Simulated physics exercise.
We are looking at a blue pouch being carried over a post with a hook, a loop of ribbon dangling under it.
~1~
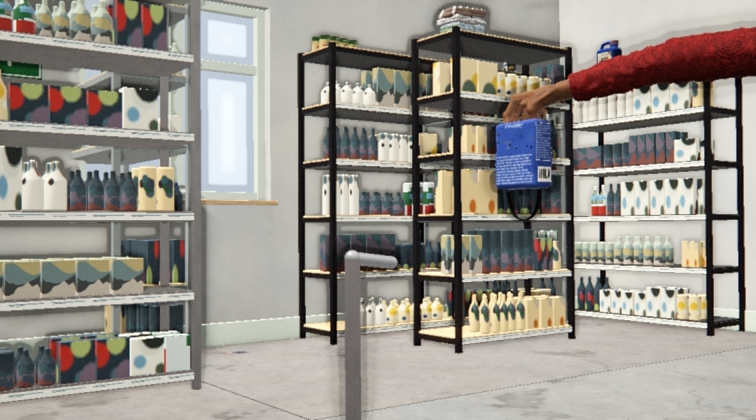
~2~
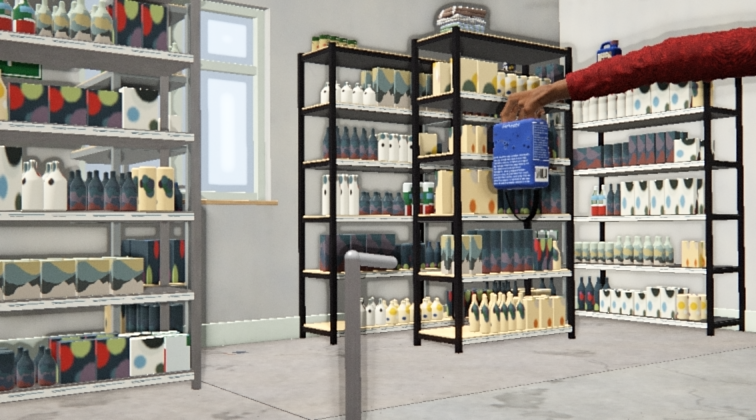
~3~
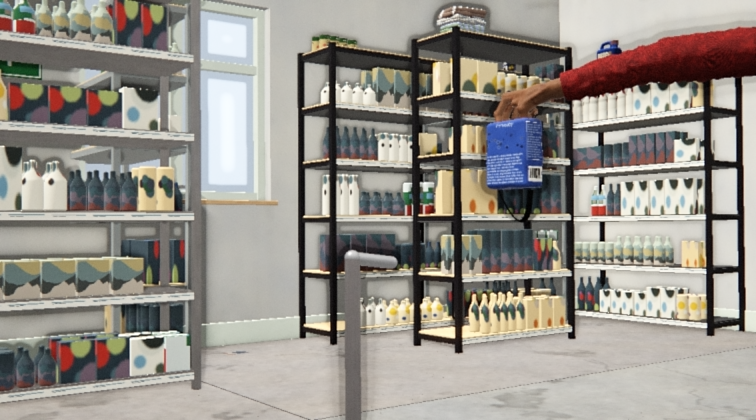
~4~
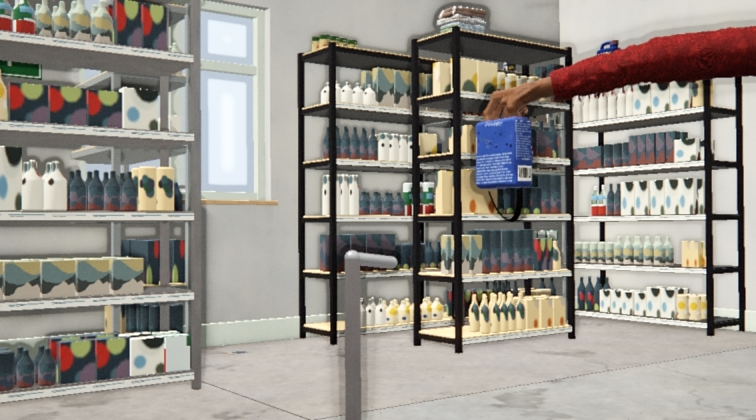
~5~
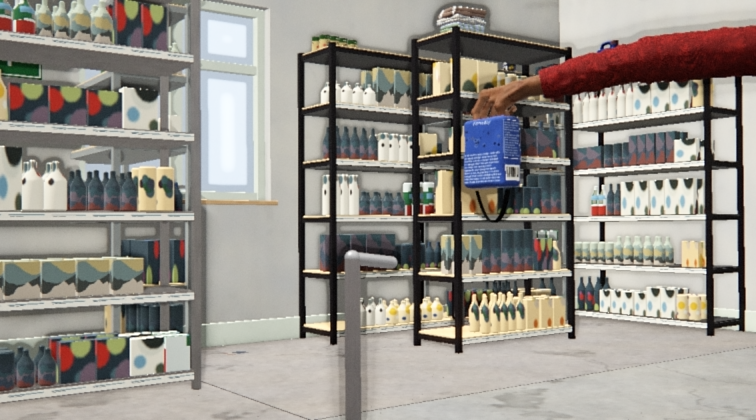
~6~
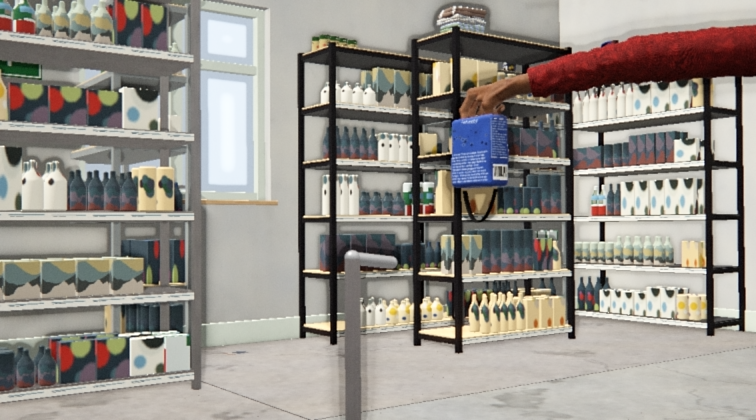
An arm in a red sleeve carries a blue pouch with a dangling loop left.
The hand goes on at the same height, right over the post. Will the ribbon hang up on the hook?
As it turns out, the blue pouch comes away clean.
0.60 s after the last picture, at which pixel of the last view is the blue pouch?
At about (400, 147).
Then, 0.60 s later than the last view, pouch nearing the post near (400, 147).
Then, 1.34 s later than the last view, pouch past the post near (282, 139).
Finally, pouch past the post near (193, 133). The blue pouch passes clear.
